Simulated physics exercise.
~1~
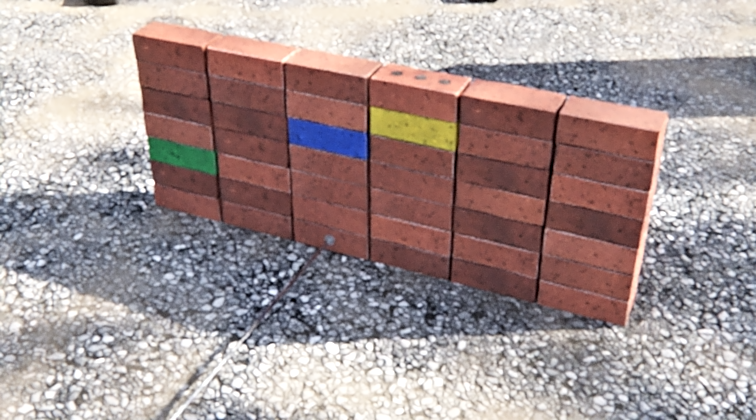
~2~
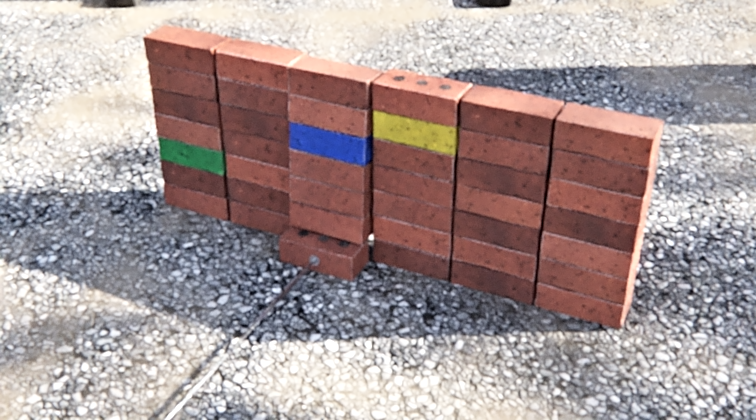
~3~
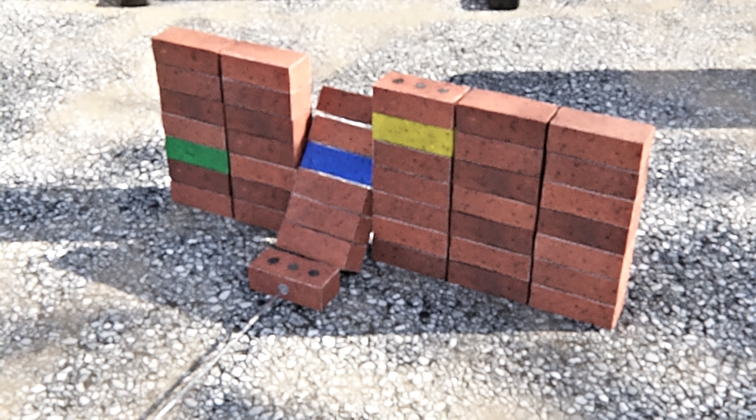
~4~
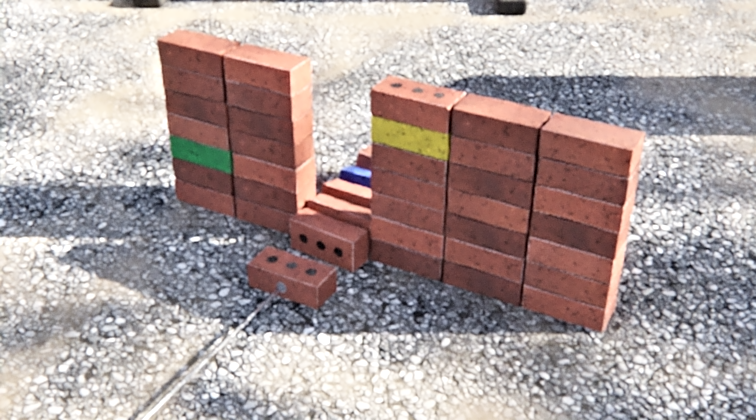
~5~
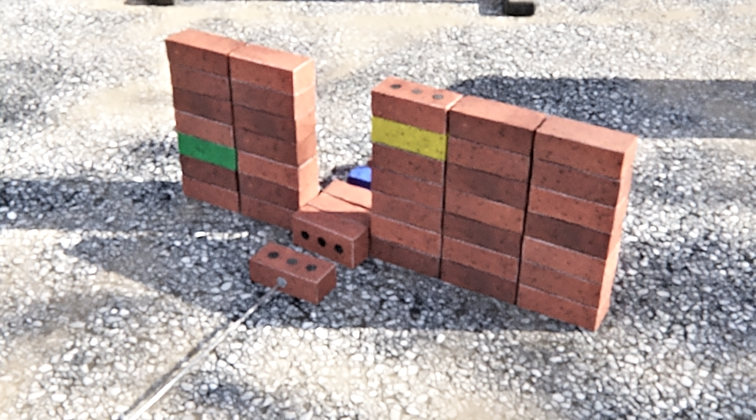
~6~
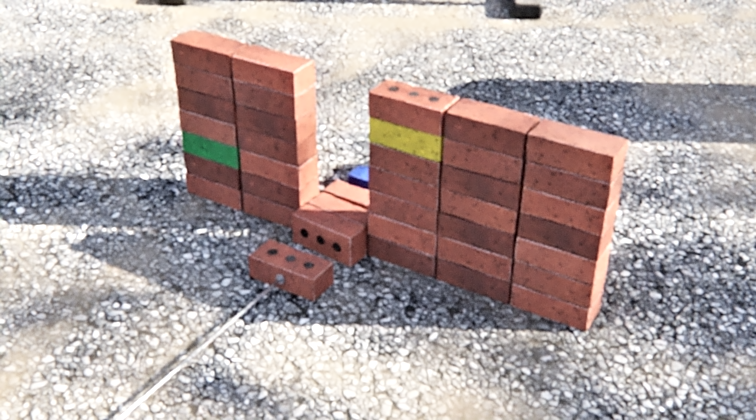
In this clip, a thin rod draws the bottom brick out from a column beneath the blue brick in a red brick wall, and that column tilts and collapses into the gap, leaving the blue brick lying behind while the green and yellow bricks stay in their standing columns.
